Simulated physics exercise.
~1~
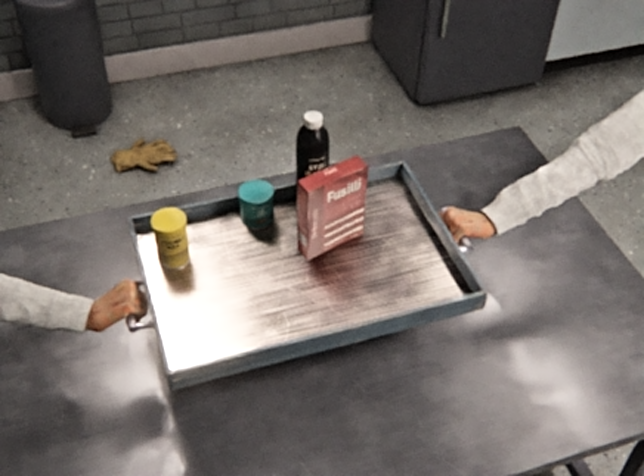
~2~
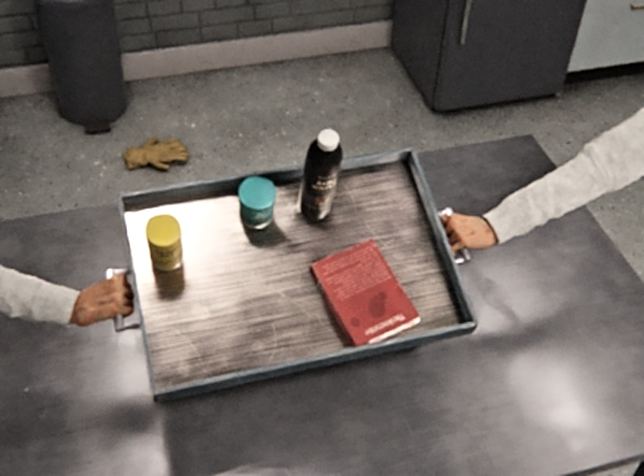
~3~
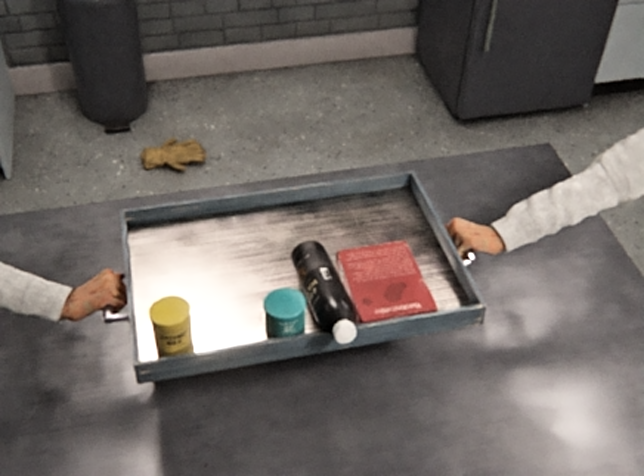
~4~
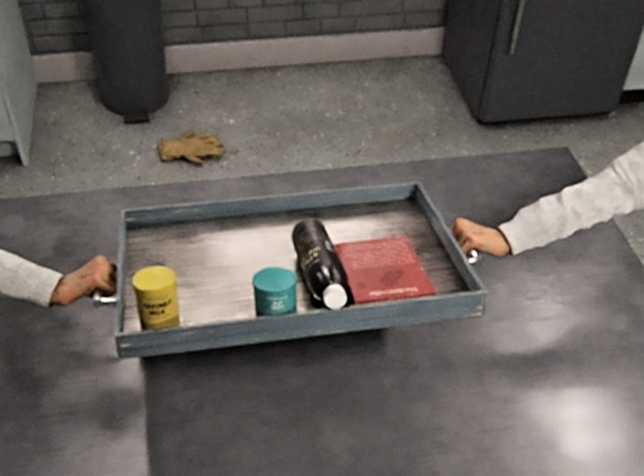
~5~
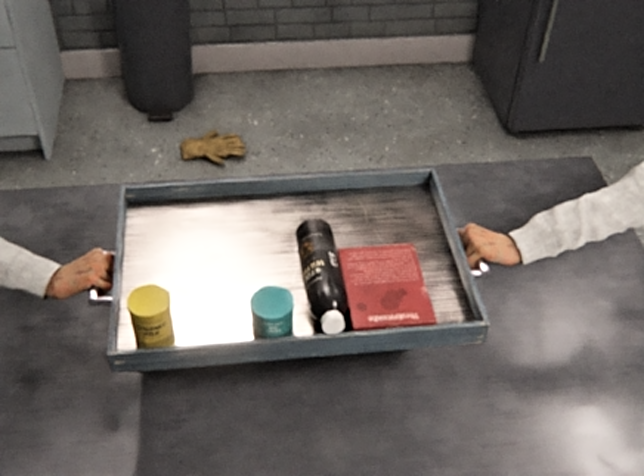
To begin with, two hands hold a blue-rimmed tray above a dark table, with a yellow tin, a turquoise tin, a black bottle and a red packet standing on it. The tray tips toward the viewer, and the red packet falls flat and ends up closer to the near rim while the bottle stays up. Next the black bottle topples beside the packet, and both tins slide down to the near side. The hands keep hold as the tray's angle shifts, with the items moving only slightly. At the end, bottle and packet lie side by side, and both tins stand near the front rim.
